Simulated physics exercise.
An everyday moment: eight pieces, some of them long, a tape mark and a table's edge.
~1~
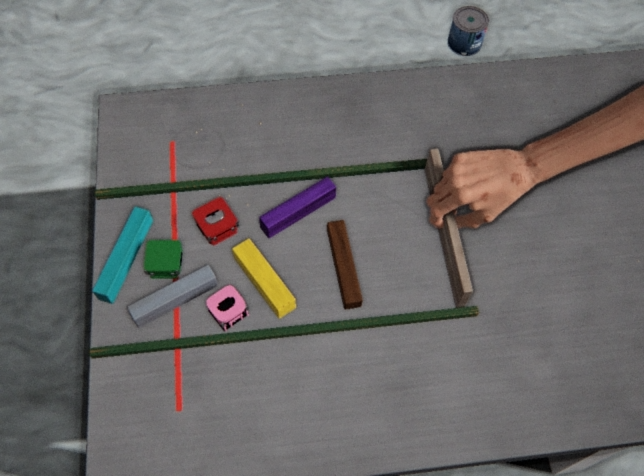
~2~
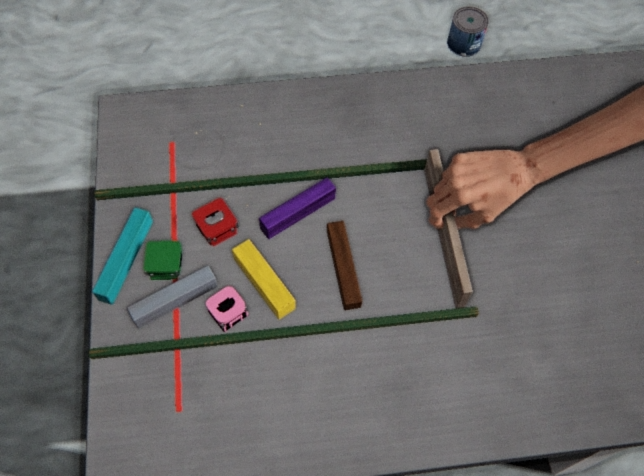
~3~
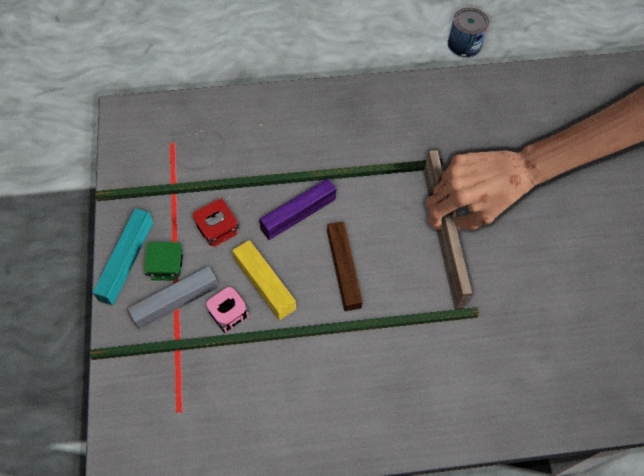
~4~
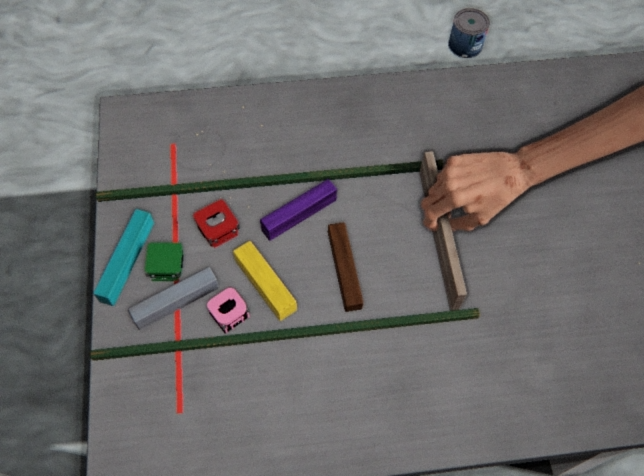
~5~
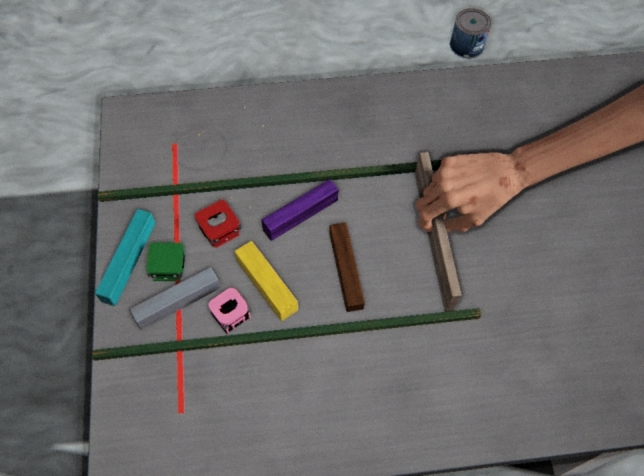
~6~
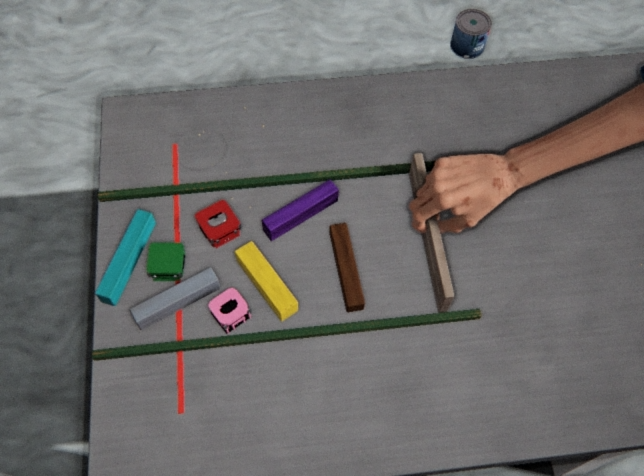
A hand slides a wooden board slightly left between green rails toward scattered, motionless coloured pieces.
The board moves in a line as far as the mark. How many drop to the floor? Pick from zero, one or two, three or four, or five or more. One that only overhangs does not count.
The number that fall off is one or two.
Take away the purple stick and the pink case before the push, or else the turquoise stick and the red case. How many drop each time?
Fallen: 0, and 0 in the other try.
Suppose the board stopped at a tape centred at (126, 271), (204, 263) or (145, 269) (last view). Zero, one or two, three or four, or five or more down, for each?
In that order: Five or more; none at all; three to four.
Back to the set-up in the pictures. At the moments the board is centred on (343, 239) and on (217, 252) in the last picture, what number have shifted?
First 2, then 8.
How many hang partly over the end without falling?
It comes to 2.
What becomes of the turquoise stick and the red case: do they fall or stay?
The turquoise stick comes down; the red case does not fall.
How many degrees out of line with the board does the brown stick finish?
About 0°.
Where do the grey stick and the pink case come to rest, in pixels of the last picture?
The grey stick stops around (101, 310); the pink case around (121, 329).
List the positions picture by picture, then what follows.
The first picture shows turquoise stick (124, 254); green case (164, 260); grey stick (174, 296); board (447, 226); tape (175, 263).
The second picture shows green case (164, 260); pink case (227, 309).
The third picture shows grey stick (174, 298); yellow bar (264, 280).
The fourth picture shows turquoise stick (125, 257); red case (217, 225).
The fifth picture shows green case (167, 262); brown stick (346, 266).
The sixth picture shows turquoise stick (127, 257); green case (167, 262); grey stick (176, 298); board (430, 231); tape (178, 265).
Soon after, none off yet; turquoise stick at rest near (127, 257); green case at rest near (167, 262); grey stick at rest near (176, 298).
After that, none off yet; turquoise stick displaced a little near (115, 254); green case displaced about its own width near (138, 261); grey stick displaced a little near (134, 306).
In the end, the number that fall off is one or two; gone, turquoise stick.
